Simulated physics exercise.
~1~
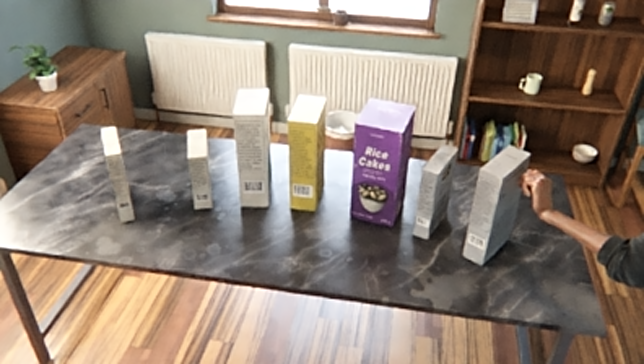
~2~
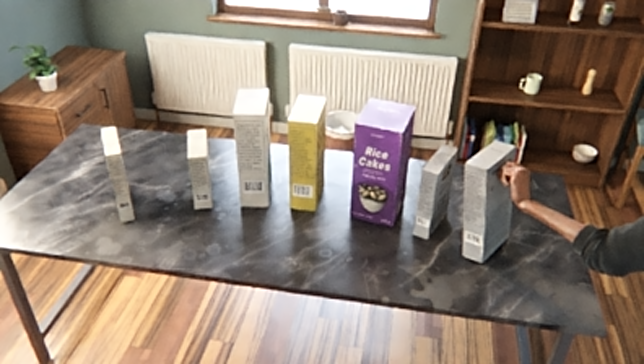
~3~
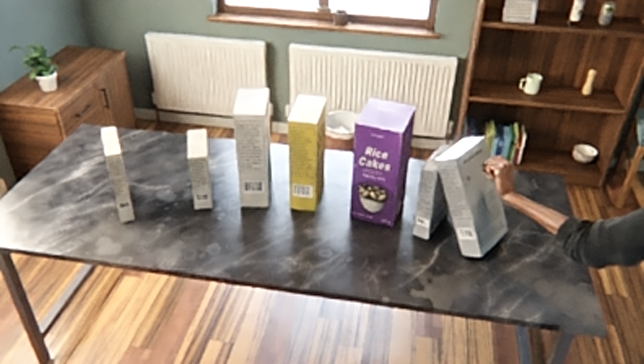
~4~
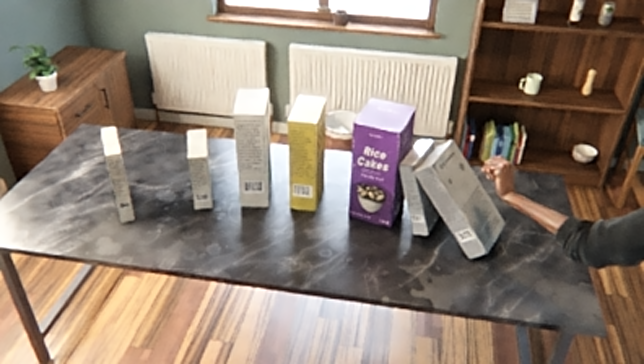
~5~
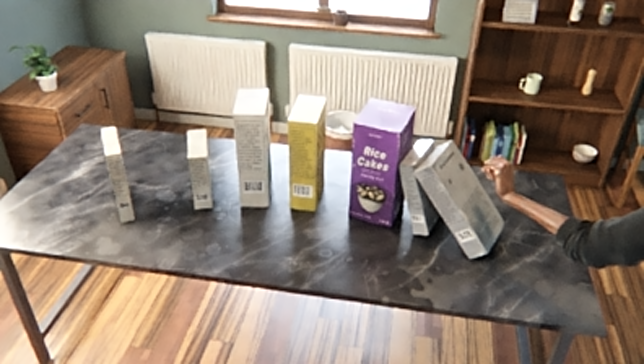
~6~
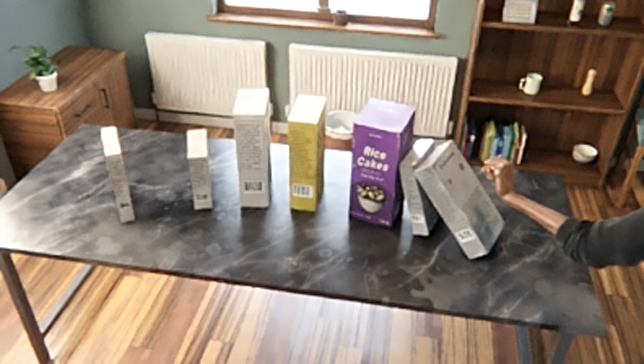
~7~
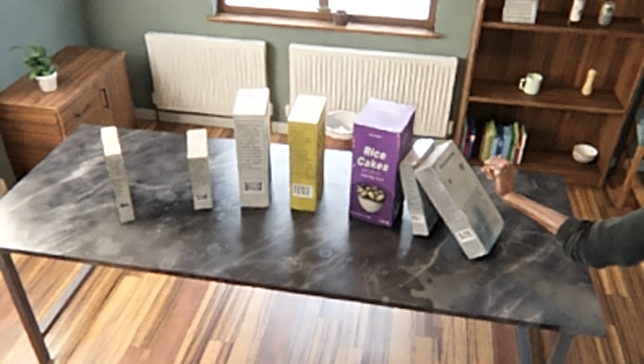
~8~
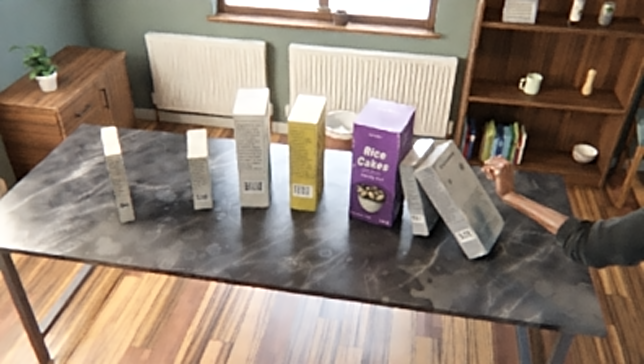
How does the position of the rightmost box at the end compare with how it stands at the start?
At the start the rightmost box stands upright near the hand, and at the end it leans to the left against the grey box beside it.
